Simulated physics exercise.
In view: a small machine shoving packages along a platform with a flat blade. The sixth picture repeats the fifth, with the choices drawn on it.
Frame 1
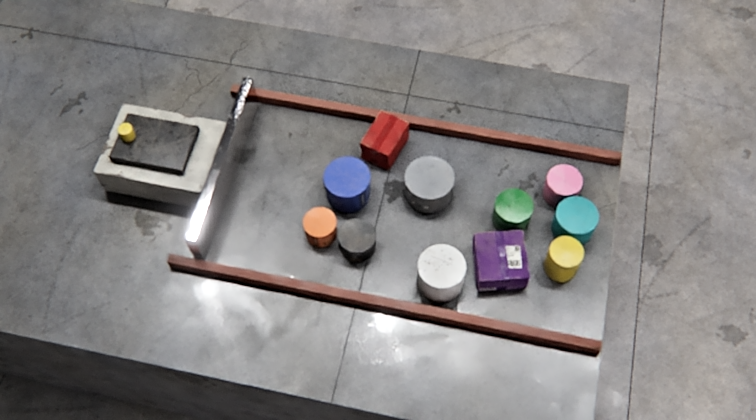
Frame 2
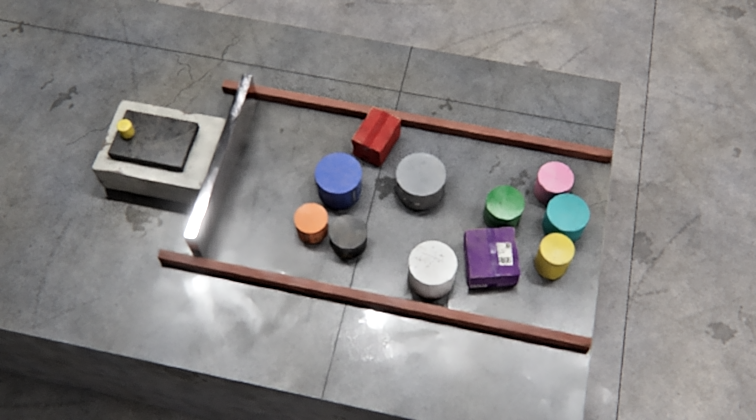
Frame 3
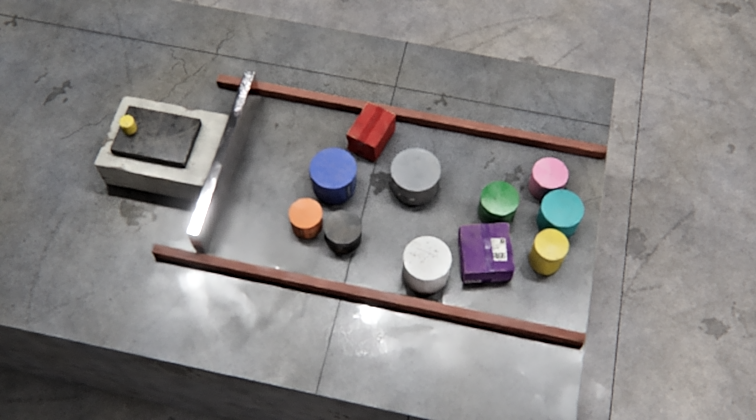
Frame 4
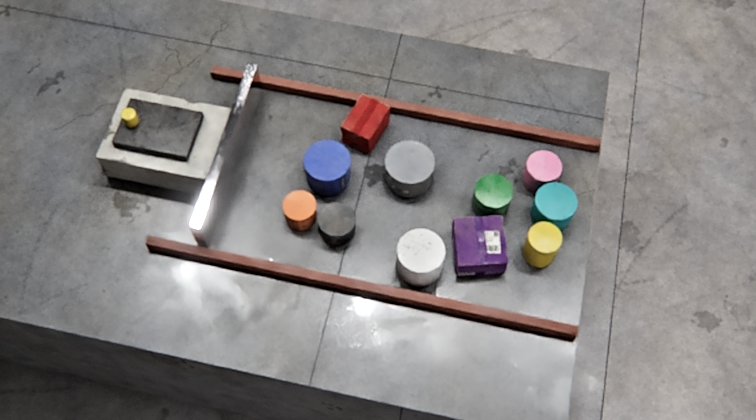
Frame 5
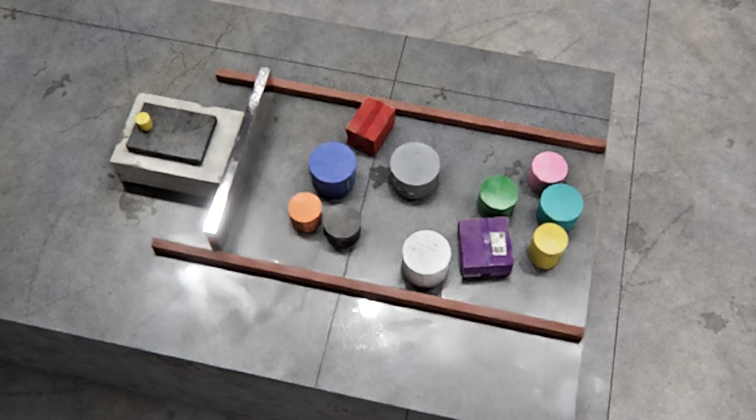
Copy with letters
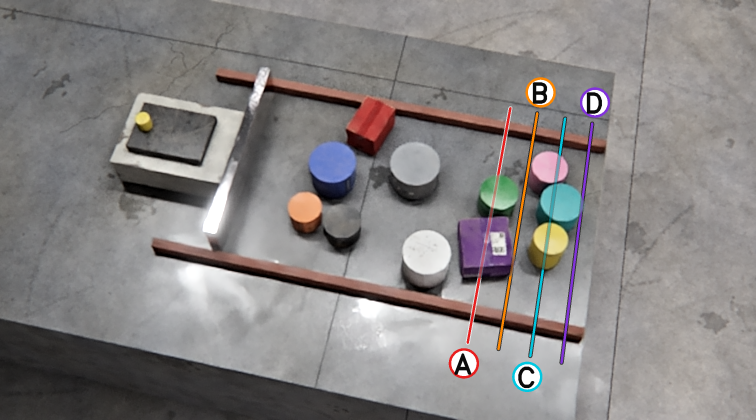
Grey platform holding colourful canisters and boxes between two rails, with a small flat-bladed machine edging right, the items staying still.
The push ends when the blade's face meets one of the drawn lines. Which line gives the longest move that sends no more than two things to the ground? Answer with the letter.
Stop at A.
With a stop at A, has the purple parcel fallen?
No.
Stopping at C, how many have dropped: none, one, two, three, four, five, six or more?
By then, six or more.
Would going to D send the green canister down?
Yes.
On the marked copy, A at (490, 217); B at (519, 223); C at (549, 229); D at (578, 235).
Taking A. A third of the way, robot (266, 151); black pail (372, 235); orange pail (342, 218).
Two thirds of the way, robot (356, 168); purple parcel (497, 250); grey pail (490, 162).
When it is over, robot (426, 182); yellow canister (595, 249); turquoise canister (596, 217); none fallen.
As for the rest, B drops three; C drops seven; D drops eleven.
